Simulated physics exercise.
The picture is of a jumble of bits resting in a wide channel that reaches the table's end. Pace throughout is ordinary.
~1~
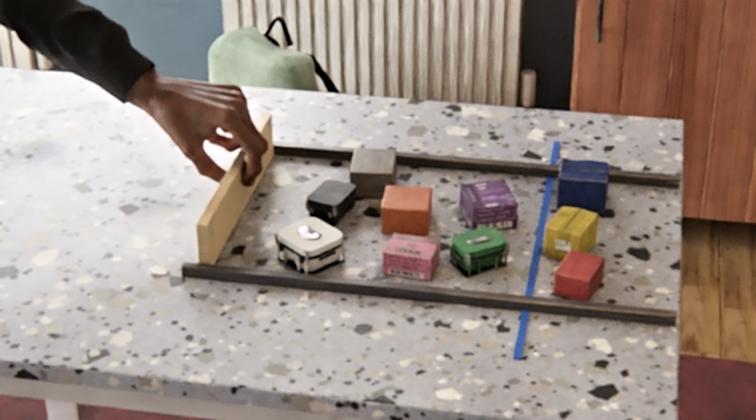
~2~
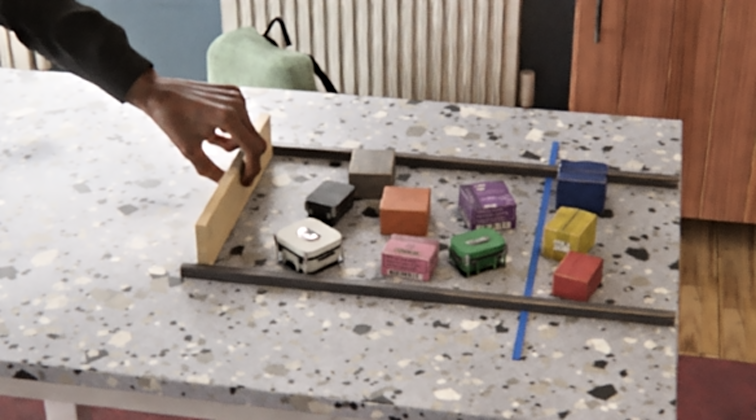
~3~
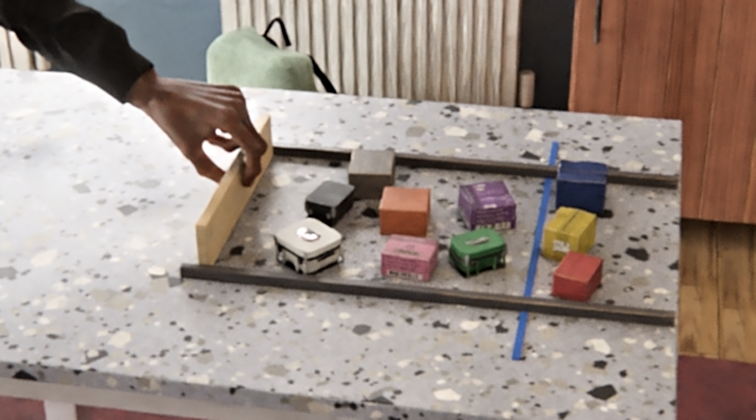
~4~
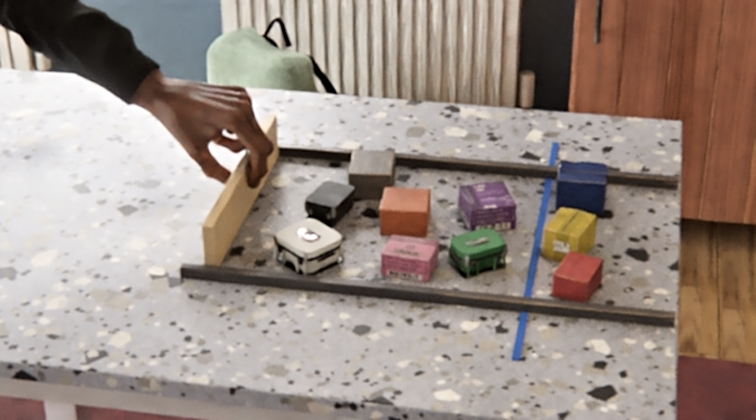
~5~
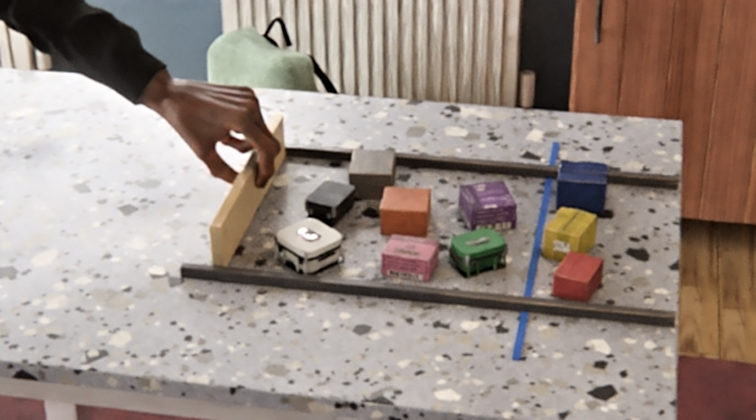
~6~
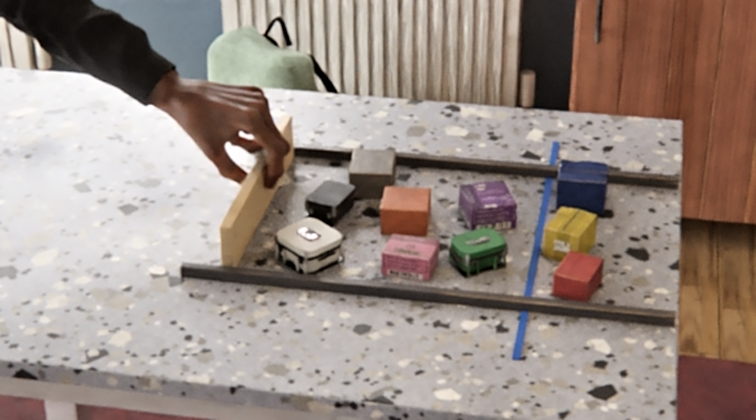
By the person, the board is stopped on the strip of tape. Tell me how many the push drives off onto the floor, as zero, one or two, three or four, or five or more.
Zero, I think.
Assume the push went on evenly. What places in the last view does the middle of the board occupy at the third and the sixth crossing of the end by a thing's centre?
(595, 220), later (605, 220).
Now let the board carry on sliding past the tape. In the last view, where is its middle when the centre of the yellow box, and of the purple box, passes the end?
Roughly (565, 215); roughly (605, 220).
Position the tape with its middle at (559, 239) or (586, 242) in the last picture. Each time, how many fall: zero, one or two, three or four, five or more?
First not one, second just one or two.
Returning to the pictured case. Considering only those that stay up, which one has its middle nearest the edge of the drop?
Nearest at the end: The red block.
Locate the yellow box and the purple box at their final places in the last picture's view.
In the last picture the yellow box sits around (648, 235) and the purple box around (613, 208).
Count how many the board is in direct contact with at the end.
3 in contact.
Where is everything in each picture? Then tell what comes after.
In the first frame, red block (579, 276); blue box (583, 185); yellow box (571, 235); board (238, 187); tape (540, 237).
In the second frame, blue box (582, 186); green case (477, 253).
In the third frame, yellow box (569, 236); pink box (410, 257).
In the fourth frame, red block (578, 277); black case (330, 204).
In the fifth frame, blue box (582, 186); purple box (487, 207).
In the sixth frame, red block (578, 277); blue box (582, 186); yellow box (570, 236); board (259, 189); tape (539, 237).
Early on, none off yet; red block at rest near (578, 277); blue box at rest near (582, 186); yellow box at rest near (570, 236).
A while later, none off yet; red block at rest near (578, 277); blue box moving near (591, 183); yellow box moving near (575, 234).
Finally, the number that fall off is zero.
